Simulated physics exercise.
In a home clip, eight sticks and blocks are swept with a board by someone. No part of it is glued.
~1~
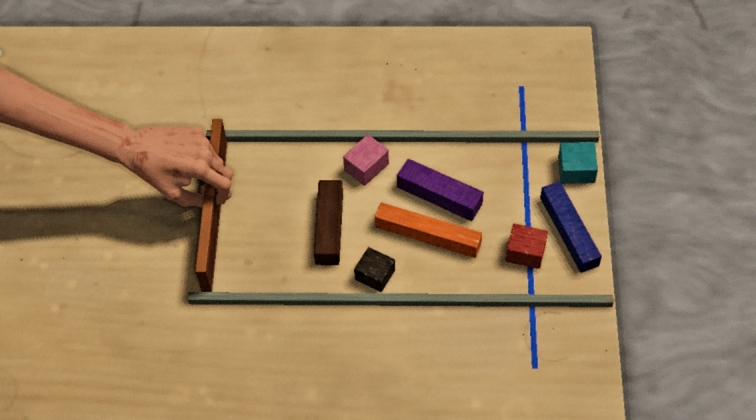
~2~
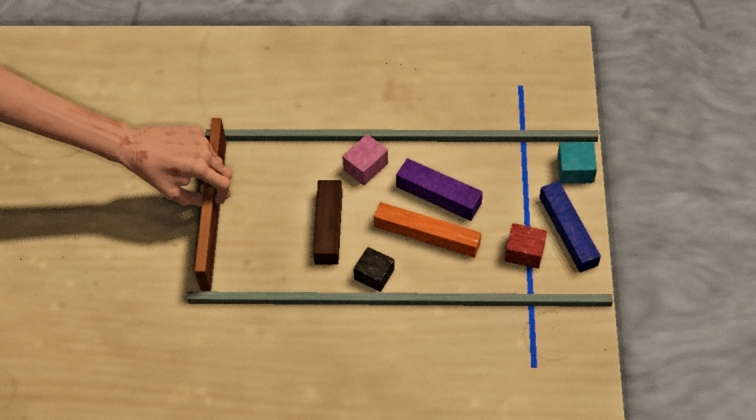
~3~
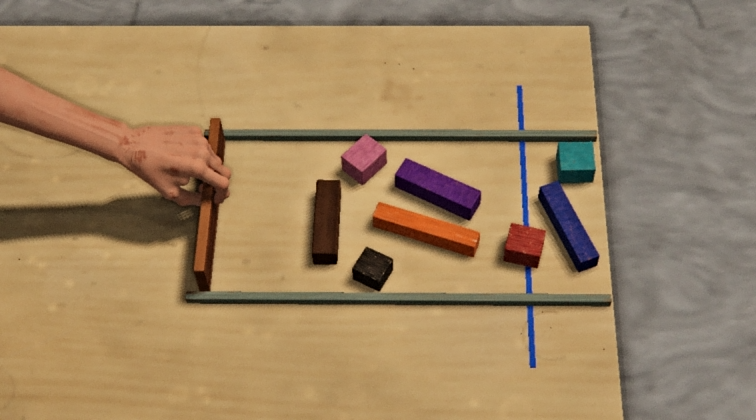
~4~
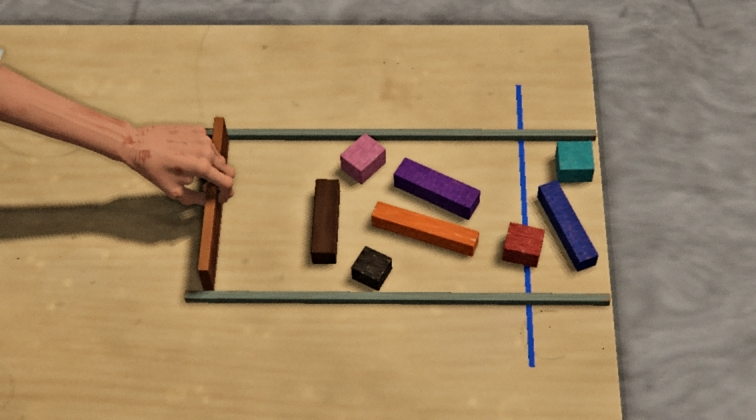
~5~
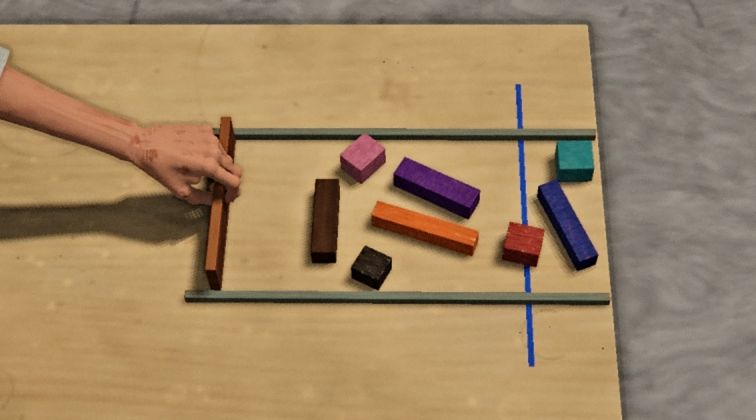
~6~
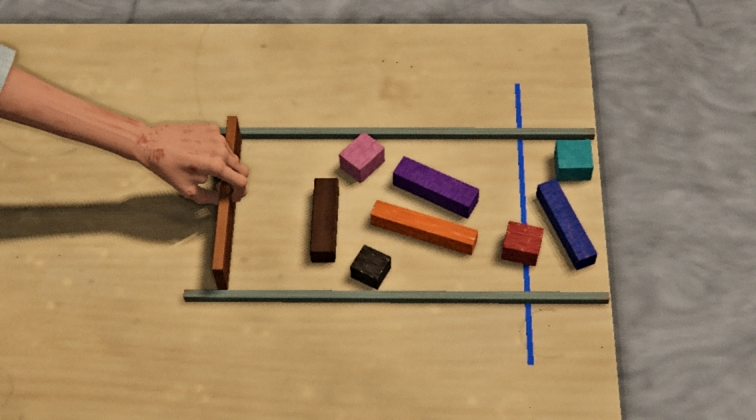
A hand held a wooden board upright at the left end of two rails, then slid it slightly to the right, while the colourful sticks and blocks between the rails stayed where they were.
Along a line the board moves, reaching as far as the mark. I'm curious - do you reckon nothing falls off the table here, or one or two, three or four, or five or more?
I'd say one or two fall off.
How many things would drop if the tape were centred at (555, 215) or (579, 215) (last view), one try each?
The floor gets 4 the first time and 5 the second.
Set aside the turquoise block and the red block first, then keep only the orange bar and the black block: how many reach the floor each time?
Try one: 1; try two: 0.
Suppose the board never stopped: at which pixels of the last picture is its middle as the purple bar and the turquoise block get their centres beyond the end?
First near (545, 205), second near (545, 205).
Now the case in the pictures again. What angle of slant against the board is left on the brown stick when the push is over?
Roughly 0° out of line.
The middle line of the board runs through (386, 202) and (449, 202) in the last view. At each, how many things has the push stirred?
By the first moment it's 6, by the second it's 7.
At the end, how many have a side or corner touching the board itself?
The number is 3.
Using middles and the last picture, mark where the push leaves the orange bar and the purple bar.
In the last picture the first middle sits at (576, 243) and the other at (578, 194).
Soon after, none off yet; turquoise block at rest near (574, 160); blue bar at rest near (566, 224); red block at rest near (522, 244).
Then, none off yet; turquoise block at rest near (574, 160); blue bar moving near (570, 223); red block moved about its own width near (550, 251).
Further on, none off yet; turquoise block at rest near (574, 160); blue bar moved a little near (583, 216); red block moved well along near (608, 273).
At rest, the number that fall off is one or two; fallen, red block and blue bar.
